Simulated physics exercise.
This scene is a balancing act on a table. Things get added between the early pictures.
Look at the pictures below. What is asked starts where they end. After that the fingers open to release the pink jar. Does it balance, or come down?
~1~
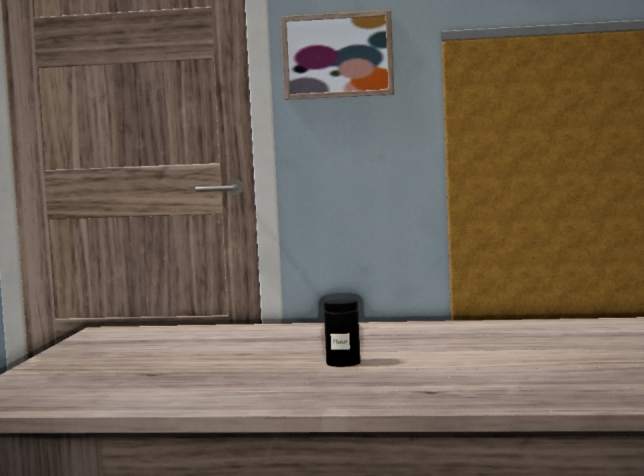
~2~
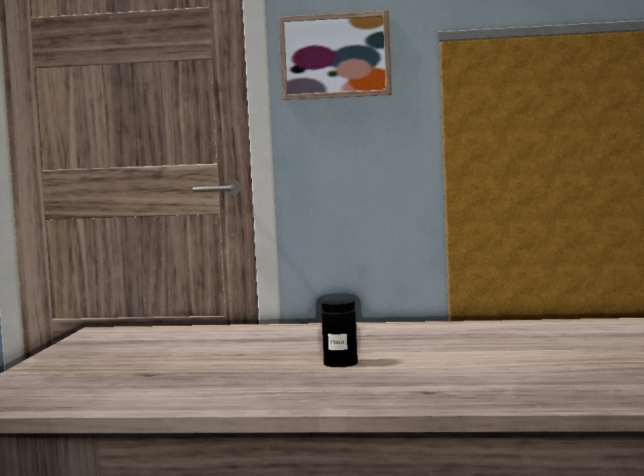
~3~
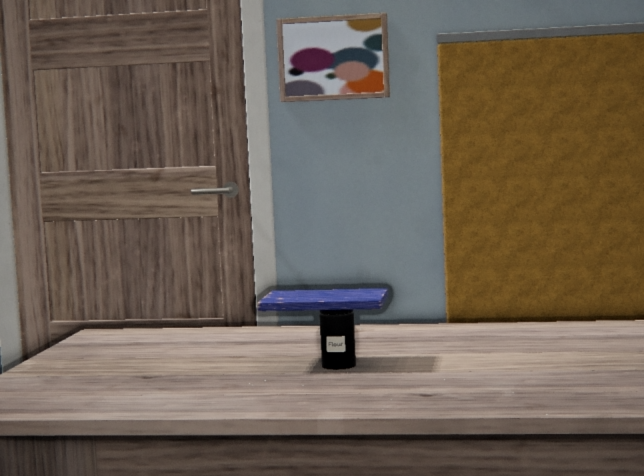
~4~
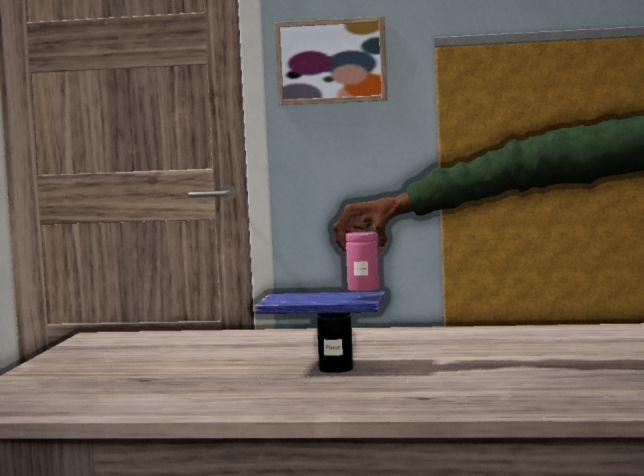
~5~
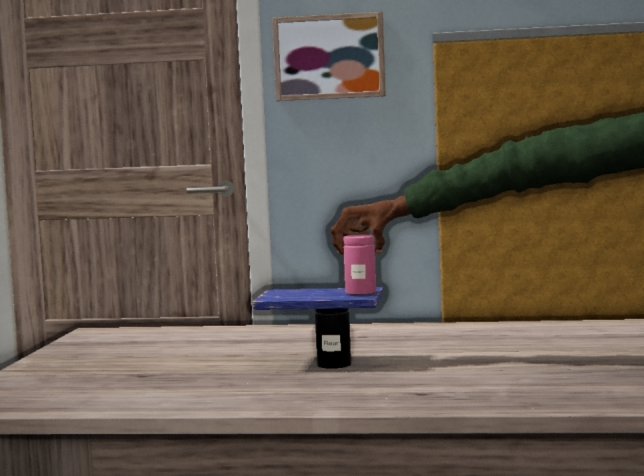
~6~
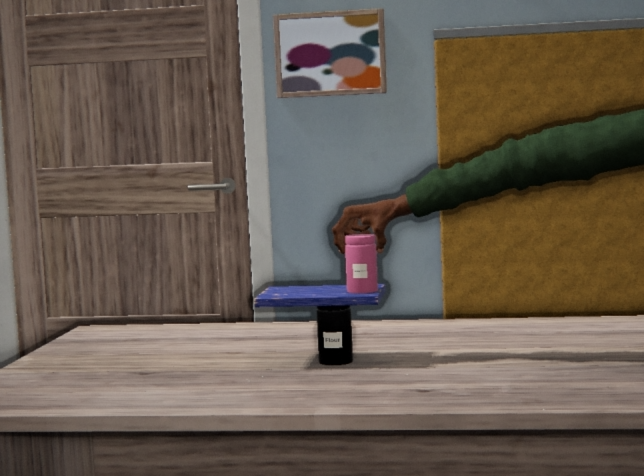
Nice try - it stays together just fine.
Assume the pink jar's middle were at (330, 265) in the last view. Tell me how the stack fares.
Result: The stack stays stable.
Then, 0.60 s later than the last frame, things are still on the move.
Then, 1.30 s later than the last frame, all is still.
Then, 2.10 s later than the last frame, pink jar resting near (362, 264).
When it is over, all 3 as before. End places, in pixels of the last picture, pink jar near (362, 264). The stack keeps its balance.
